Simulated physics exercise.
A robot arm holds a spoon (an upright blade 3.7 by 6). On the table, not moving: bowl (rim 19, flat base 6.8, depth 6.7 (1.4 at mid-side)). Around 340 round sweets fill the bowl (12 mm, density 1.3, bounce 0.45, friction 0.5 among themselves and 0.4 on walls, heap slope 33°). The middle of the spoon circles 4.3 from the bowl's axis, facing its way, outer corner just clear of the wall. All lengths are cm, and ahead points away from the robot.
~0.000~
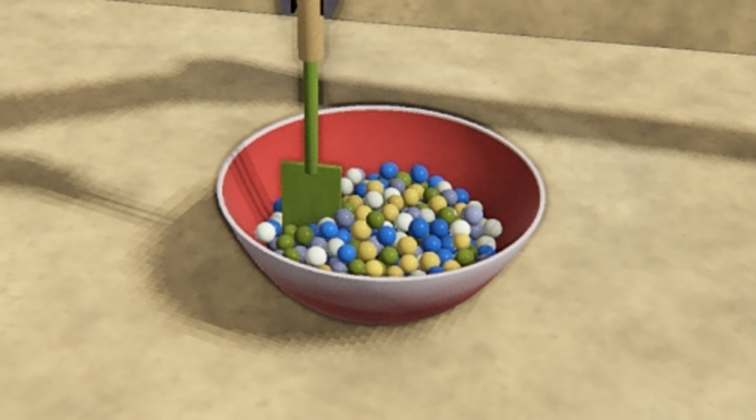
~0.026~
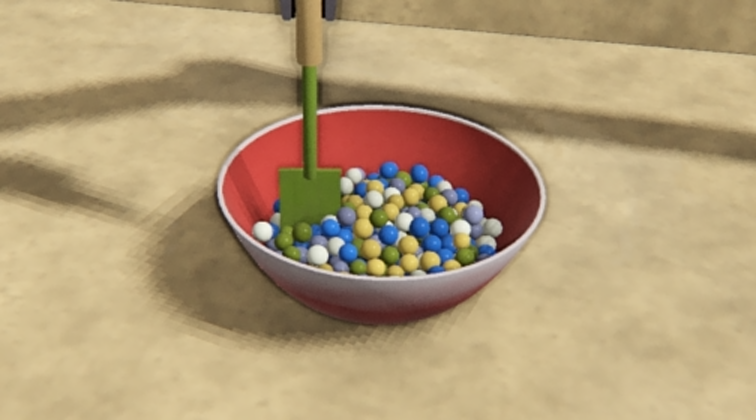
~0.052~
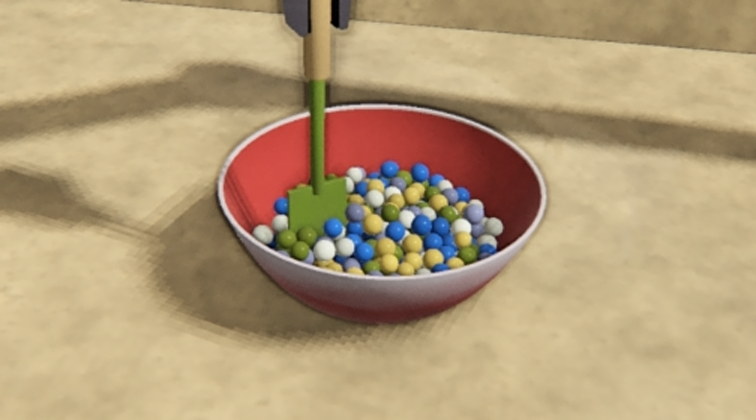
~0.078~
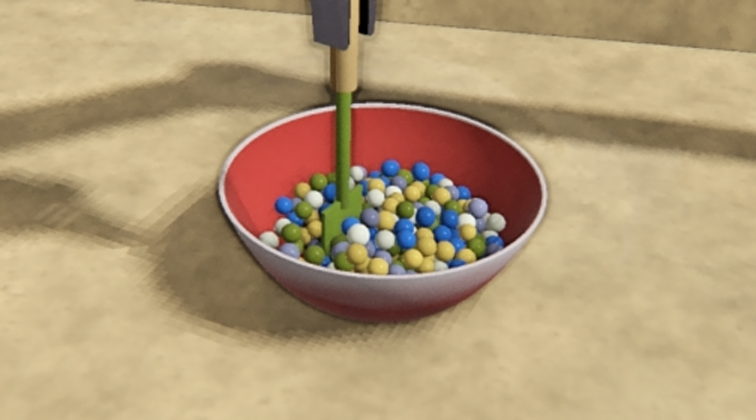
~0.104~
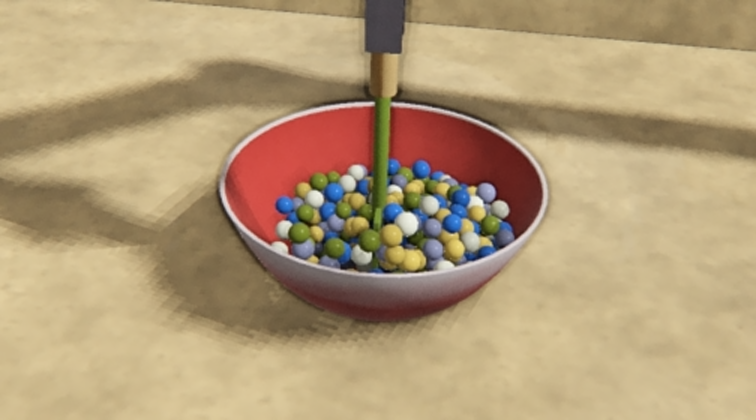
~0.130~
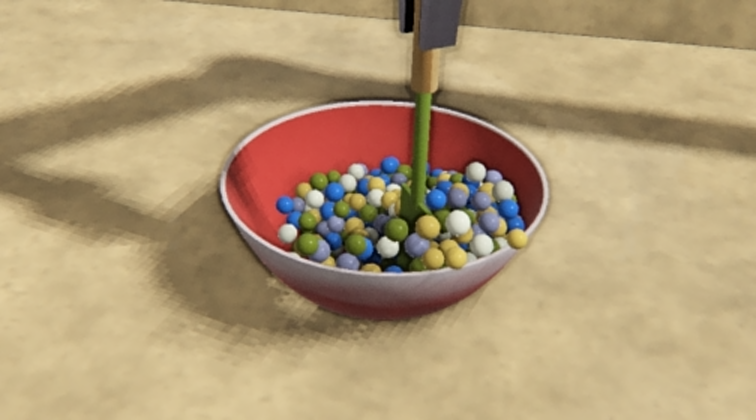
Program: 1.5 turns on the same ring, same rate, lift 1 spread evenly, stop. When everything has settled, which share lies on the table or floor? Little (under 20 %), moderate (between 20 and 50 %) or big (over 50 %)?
Share on the table or floor: Moderate (between 20 and 50 %).
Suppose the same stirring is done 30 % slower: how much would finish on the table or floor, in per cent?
In that case some 20 per cent.
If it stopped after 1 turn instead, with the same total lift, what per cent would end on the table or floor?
In that case some 30 per cent.
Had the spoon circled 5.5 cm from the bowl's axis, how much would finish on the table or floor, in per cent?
It would be near 30 per cent.
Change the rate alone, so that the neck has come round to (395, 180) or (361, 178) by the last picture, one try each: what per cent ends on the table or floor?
Some 35 and 20 per cent.
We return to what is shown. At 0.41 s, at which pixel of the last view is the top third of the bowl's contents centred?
Around (320, 245).
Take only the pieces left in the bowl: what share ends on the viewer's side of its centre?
Some 50 per cent.
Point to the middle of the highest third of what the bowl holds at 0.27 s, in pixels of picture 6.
At about (376, 122).
After 0.27 s, 281° round, highest piece 12 above the table; 277 in the bowl, 9 on the table or floor, 54 in flight or on the tool.
After 0.41 s, 79° round, highest piece 10 above the table; 226 in the bowl, 81 on the table or floor, 33 in flight or on the tool.
After 0.68 s, 180° round, highest piece 5 above the table; 211 in the bowl, 128 on the table or floor, 1 in flight or on the tool.
After 1.38 s, 180° round, highest piece 5 above the table; 211 in the bowl, 129 on the table or floor.
In the end, 211 in the bowl, 129 on the table or floor. That is 38 % on the table or floor.
